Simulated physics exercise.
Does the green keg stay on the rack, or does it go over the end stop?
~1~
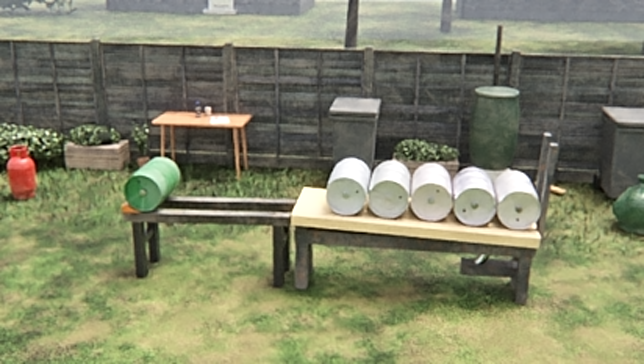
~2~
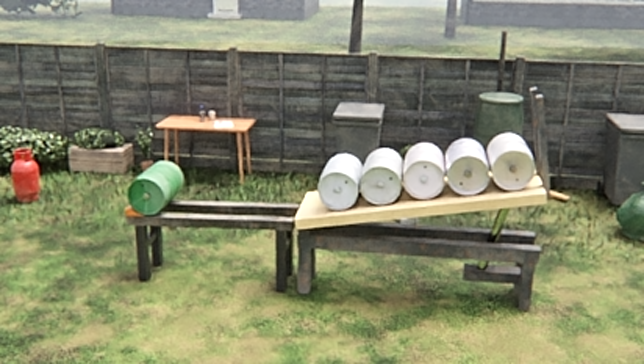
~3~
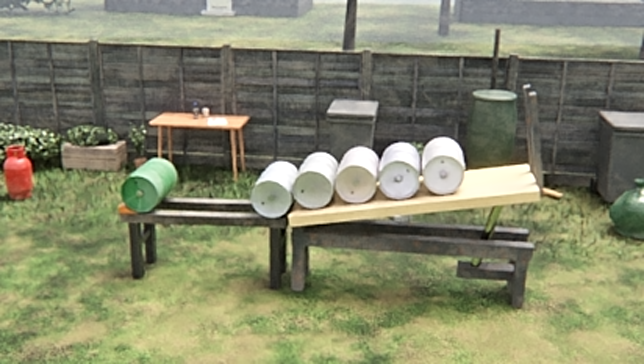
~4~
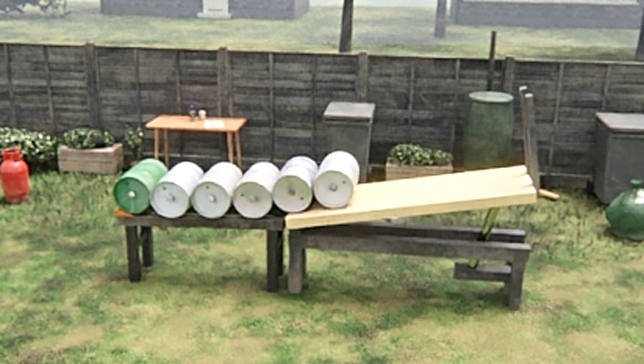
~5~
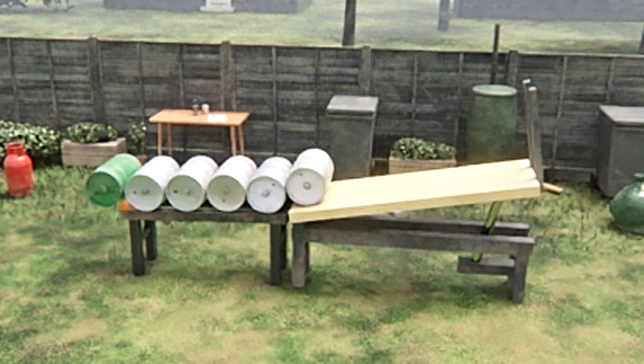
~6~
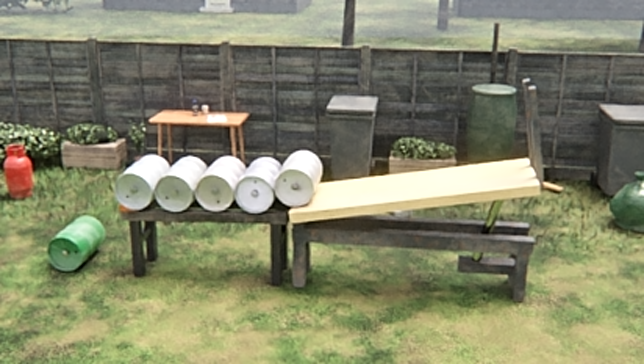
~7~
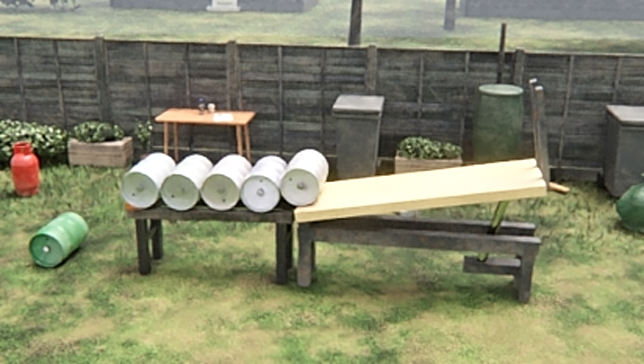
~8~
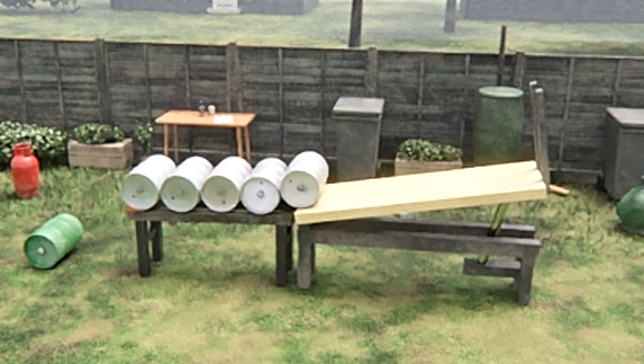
The green keg goes over the end stop at the left and ends up lying on the grass.
